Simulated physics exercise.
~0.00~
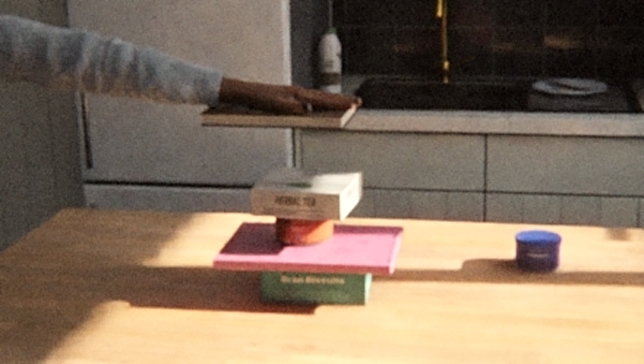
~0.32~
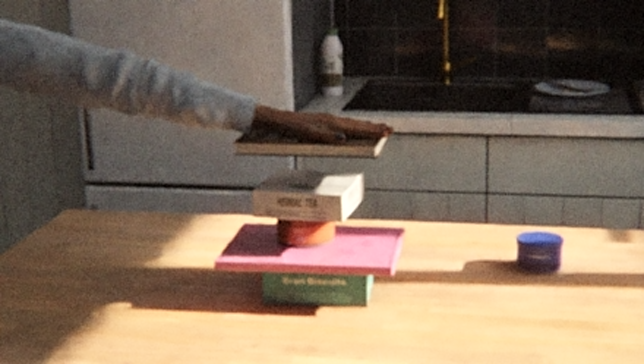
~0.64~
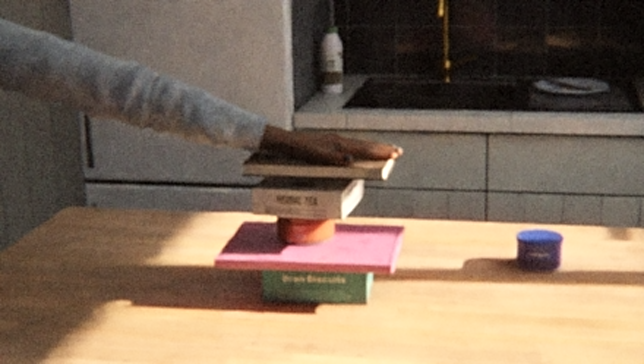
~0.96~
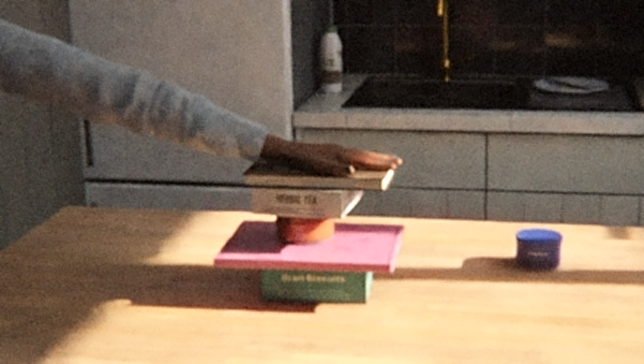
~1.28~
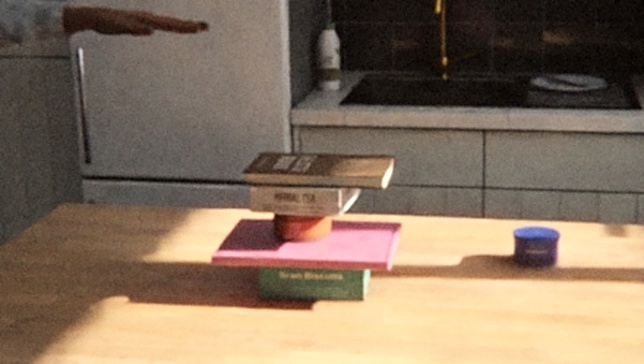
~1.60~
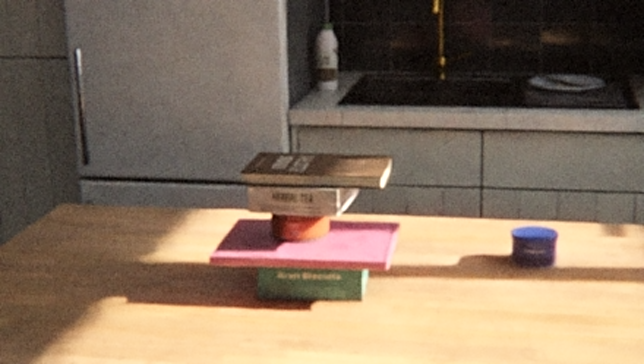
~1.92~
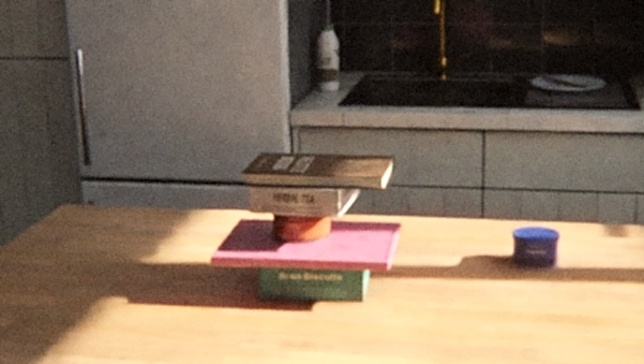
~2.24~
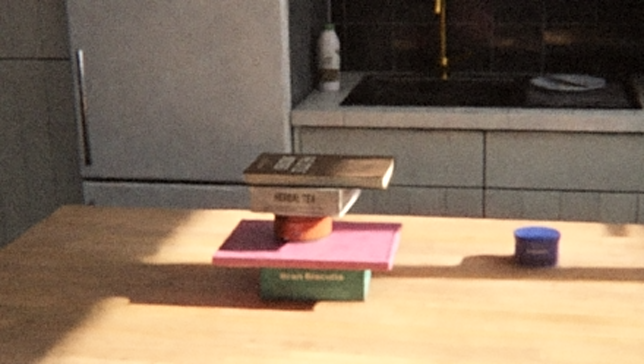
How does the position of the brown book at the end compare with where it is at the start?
At the start the brown book is held in the air above and to the left of the top of the stack. By the end it is lower and further right, resting on the white packet at the top of the pile.
